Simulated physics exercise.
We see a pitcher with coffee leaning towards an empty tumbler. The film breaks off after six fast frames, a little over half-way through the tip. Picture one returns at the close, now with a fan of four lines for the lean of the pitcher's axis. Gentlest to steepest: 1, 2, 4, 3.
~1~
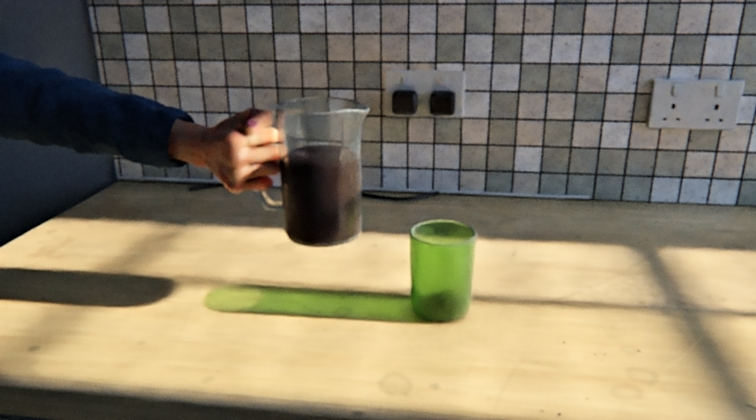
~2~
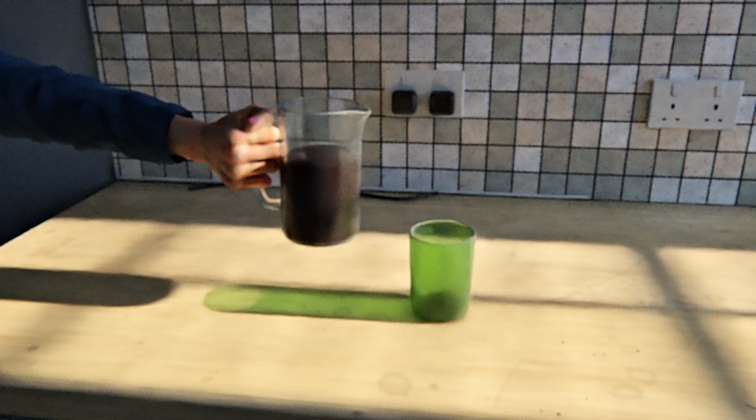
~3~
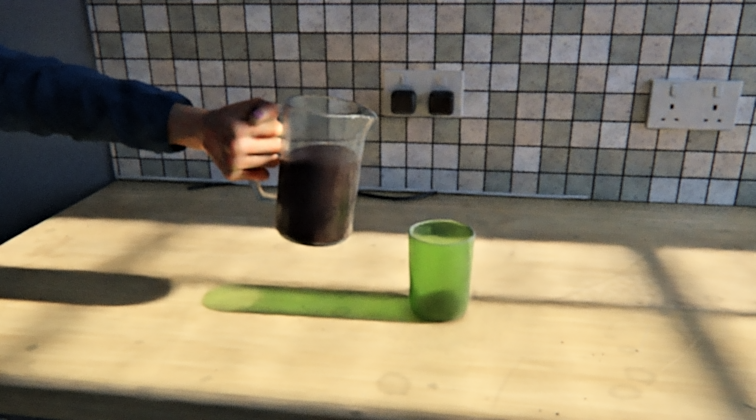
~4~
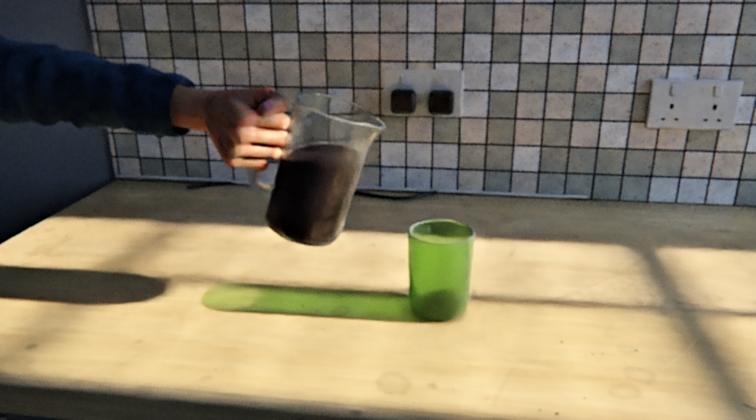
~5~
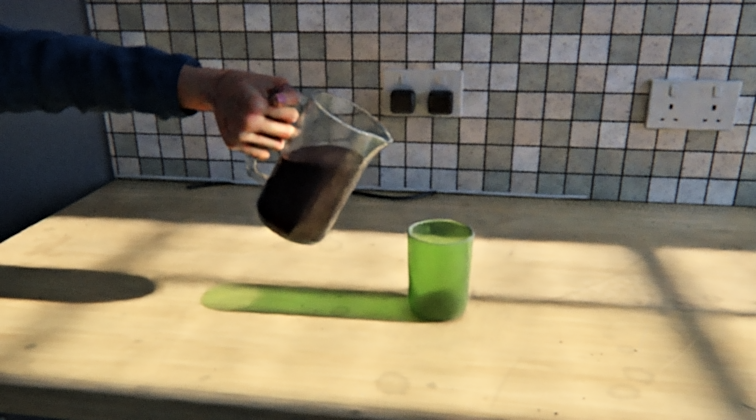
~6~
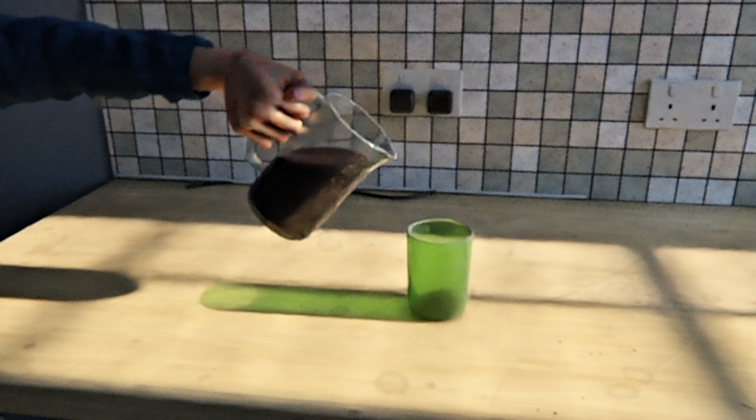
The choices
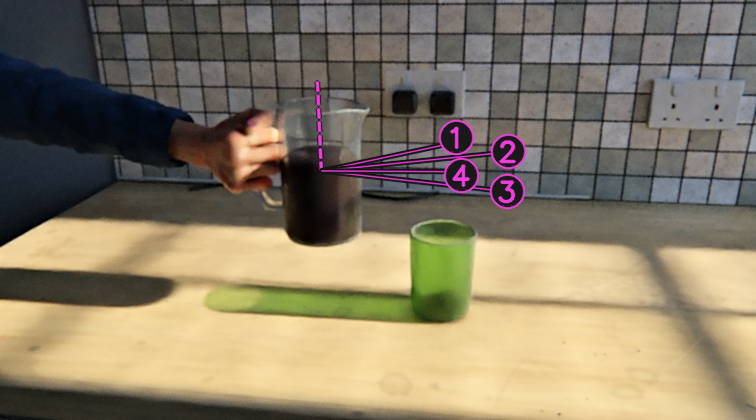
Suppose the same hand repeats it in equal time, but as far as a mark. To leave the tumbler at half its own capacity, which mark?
Tilt 1.
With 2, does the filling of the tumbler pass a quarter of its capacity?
Yes.
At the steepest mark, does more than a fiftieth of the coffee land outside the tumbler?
Yes.
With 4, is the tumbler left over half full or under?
Over half.
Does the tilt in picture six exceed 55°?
No.
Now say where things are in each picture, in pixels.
The first picture shows upright, lip at (367, 109); rim of the tumbler round (443, 231); nothing has left yet.
The second picture shows tipped about 2°, lip at (369, 111); nothing has left yet.
The third picture shows tipped about 8°, lip at (375, 116); nothing has left yet.
The fourth picture shows tipped about 18°, lip at (383, 127); nothing has left yet.
The fifth picture shows tipped about 29°, lip at (391, 141); nothing has left yet.
The sixth picture shows tipped about 42°, lip at (395, 157); nothing has left yet.
On the marked copy, 1 at (440, 145); 2 at (491, 153); 3 at (490, 189); 4 at (443, 171).
If 1 is chosen, the tumbler ends with about 50 % of what it can hold.
If 2 is chosen, the tumbler ends with about 68 % of what it can hold.
If 3 is chosen, the tumbler ends with about 65 % of what it can hold; 27 % of the coffee is spilt.
If 4 is chosen, the tumbler ends with about 70 % of what it can hold; 12 % of the coffee is spilt.
